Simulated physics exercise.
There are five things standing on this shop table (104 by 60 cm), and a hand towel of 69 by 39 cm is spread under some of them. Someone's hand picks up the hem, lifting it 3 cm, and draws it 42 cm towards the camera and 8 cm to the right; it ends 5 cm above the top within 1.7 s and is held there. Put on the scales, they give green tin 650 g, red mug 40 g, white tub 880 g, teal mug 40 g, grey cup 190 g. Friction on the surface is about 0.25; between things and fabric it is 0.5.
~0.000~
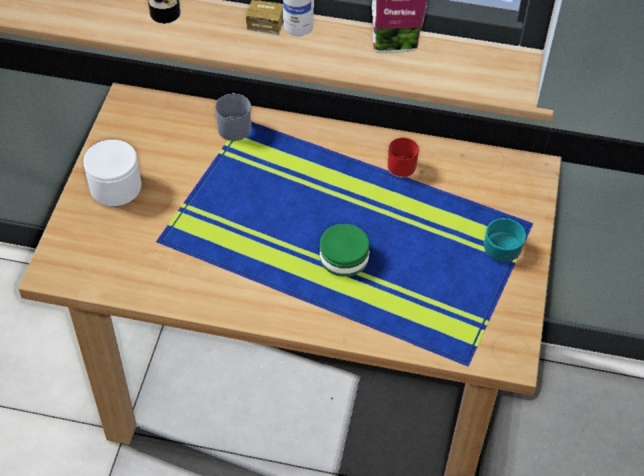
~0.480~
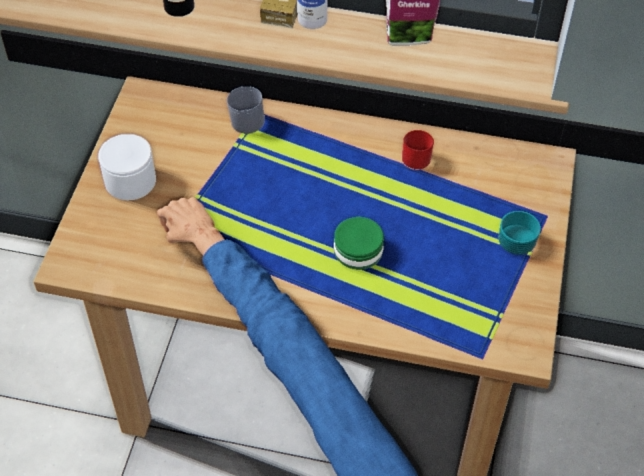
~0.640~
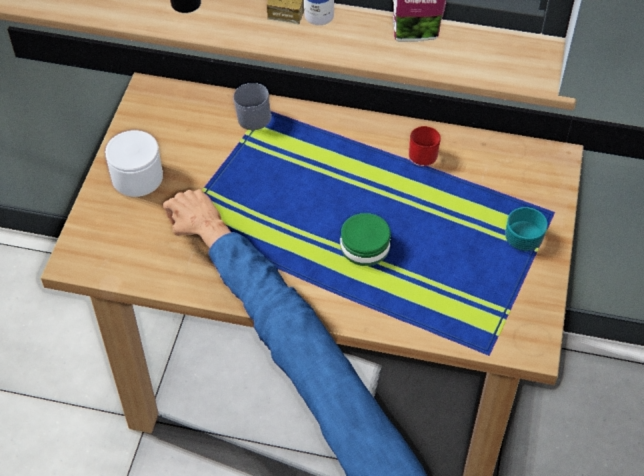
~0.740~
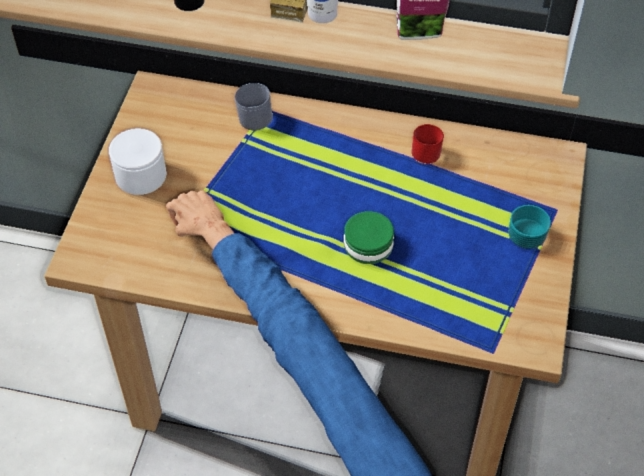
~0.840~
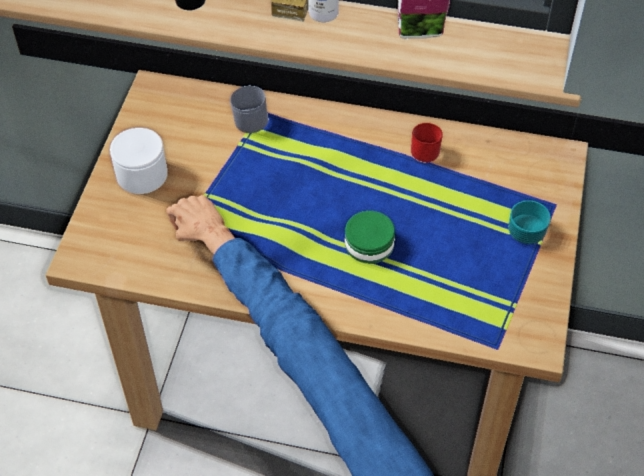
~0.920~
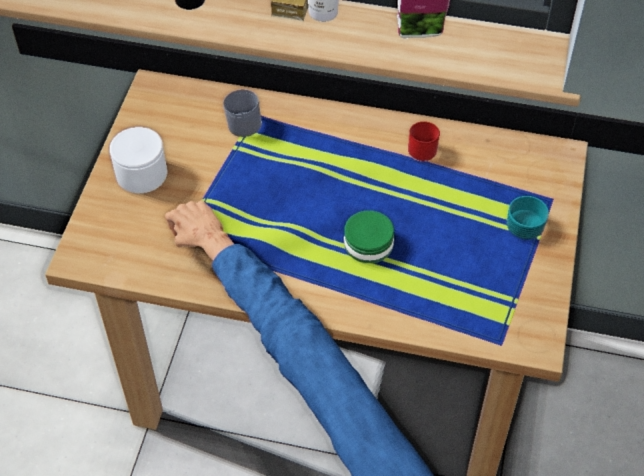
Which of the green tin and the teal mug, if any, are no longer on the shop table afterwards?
In order: I think the green tin will hold out up there. I think the teal mug will hold out up there.
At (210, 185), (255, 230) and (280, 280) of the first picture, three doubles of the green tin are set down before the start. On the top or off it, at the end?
Log, listed order - lost / lost / lost.
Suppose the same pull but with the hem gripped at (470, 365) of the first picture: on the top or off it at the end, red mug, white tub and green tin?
Well, in that case the red mug survives on top, the white tub survives on top and the green tin tips off.
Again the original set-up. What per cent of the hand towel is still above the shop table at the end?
Around 70 percent.
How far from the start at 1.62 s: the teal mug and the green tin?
Shift - teal mug 15 cm, green tin 8 cm.
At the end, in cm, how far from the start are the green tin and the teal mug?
For the green tin it's 20 cm, and for the teal mug it's 25 cm.
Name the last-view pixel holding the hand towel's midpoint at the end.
Centre in the last view: Approx. (283, 278).
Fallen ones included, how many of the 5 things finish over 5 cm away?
My count is 3.
At 1.3 s, 100 % of the hand towel is still over the top; teal mug 7 cm off its start, green tin 2 cm off its start, grey cup 18 cm off its start.
At 1.6 s, 90 % of the hand towel is still over the top; teal mug 16 cm off its start, green tin 9 cm off its start, grey cup 31 cm off its start.
At 2.0 s, 80 % of the hand towel is still over the top; teal mug 24 cm off its start at (419, 183), green tin 17 cm off its start at (311, 277), grey cup 46 cm off its start at (126, 232).
At 2.3 s, 70 % of the hand towel is still over the top; teal mug 27 cm off its start, green tin 20 cm off its start, grey cup 52 cm off its start.
At 3.9 s, 70 % of the hand towel is still over the top; teal mug 27 cm off its start at (402, 187), green tin 20 cm off its start at (302, 291), grey cup 52 cm off its start at (109, 254), red mug 3 cm off its start at (417, 133).
